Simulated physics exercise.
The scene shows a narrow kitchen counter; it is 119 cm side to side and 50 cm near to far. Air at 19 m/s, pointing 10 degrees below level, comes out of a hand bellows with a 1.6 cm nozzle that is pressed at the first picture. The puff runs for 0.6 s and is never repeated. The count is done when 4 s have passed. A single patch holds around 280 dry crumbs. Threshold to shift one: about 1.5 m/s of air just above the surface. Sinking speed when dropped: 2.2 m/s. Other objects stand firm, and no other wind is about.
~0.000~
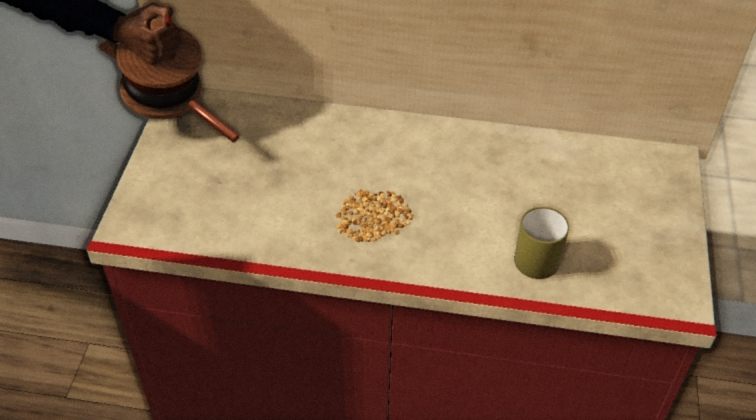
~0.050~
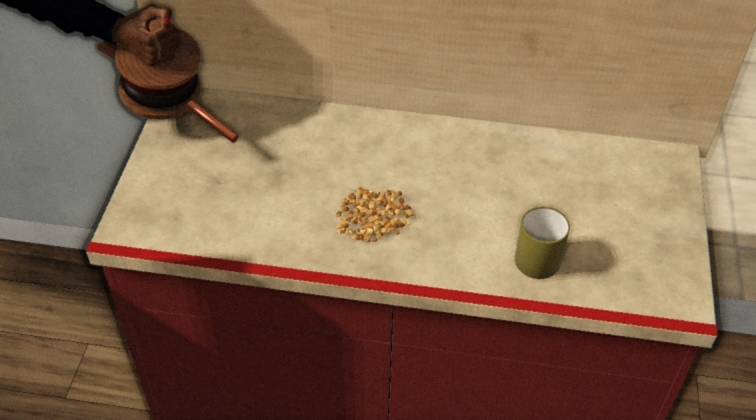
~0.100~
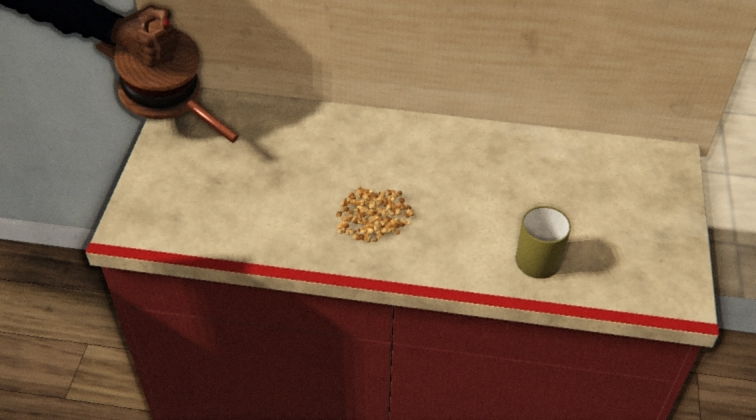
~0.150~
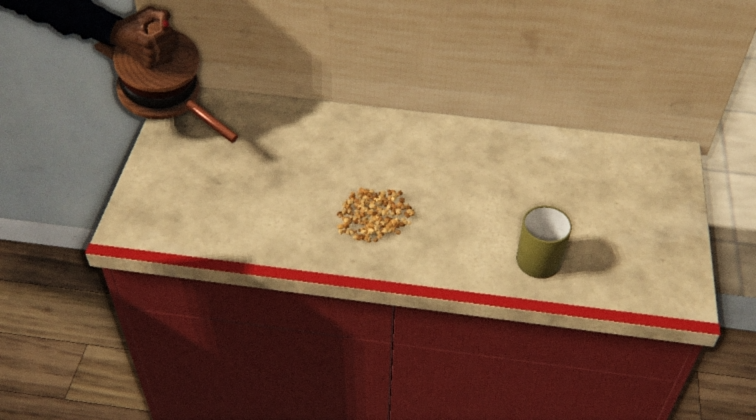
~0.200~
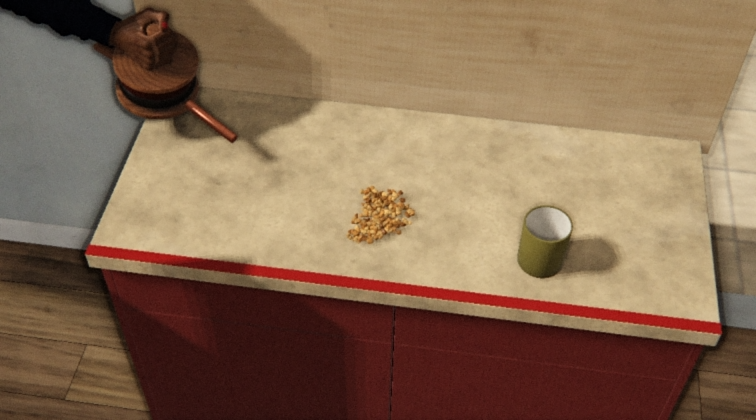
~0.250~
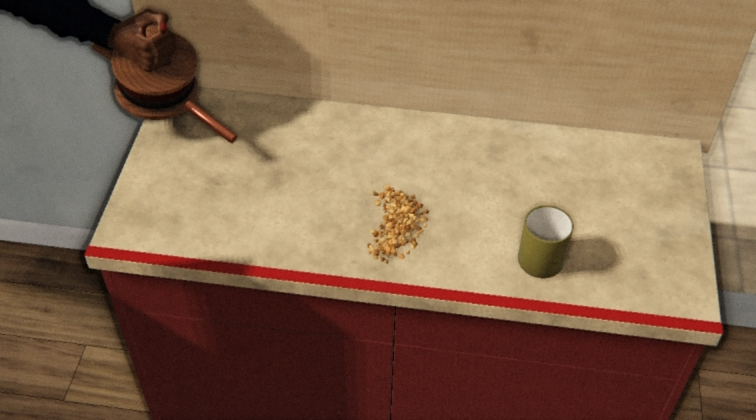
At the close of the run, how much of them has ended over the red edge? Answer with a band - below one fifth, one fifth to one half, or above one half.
The band is one fifth to one half.
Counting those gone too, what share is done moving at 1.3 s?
Estimated share: Near 100 %.
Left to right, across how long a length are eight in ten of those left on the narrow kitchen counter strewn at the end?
Around 20 centimetres from left to right.
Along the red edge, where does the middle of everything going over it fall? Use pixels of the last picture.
Somewhere about (549, 313).
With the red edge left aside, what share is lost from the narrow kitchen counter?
Around 0 % of them.
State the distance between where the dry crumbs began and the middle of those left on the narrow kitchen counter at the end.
Roughly 30 centimetres.
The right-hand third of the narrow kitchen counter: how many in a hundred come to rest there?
Roughly 50 in a hundred.
After 0.8 s, 33 % are over the red edge; the middle of those left on the top is near (526, 233); 82 % are gone or lie where they will stay.
After 1.3 s, 36 % are over the red edge; the middle of those left on the top is near (526, 233); 100 % are gone or lie where they will stay.
After 2.2 s, 36 % are over the red edge; the middle of those left on the top is near (526, 233); 100 % are gone or lie where they will stay.
After 4.0 s, at the end, 36 % are over the red edge; the middle of those left on the top is near (526, 233).
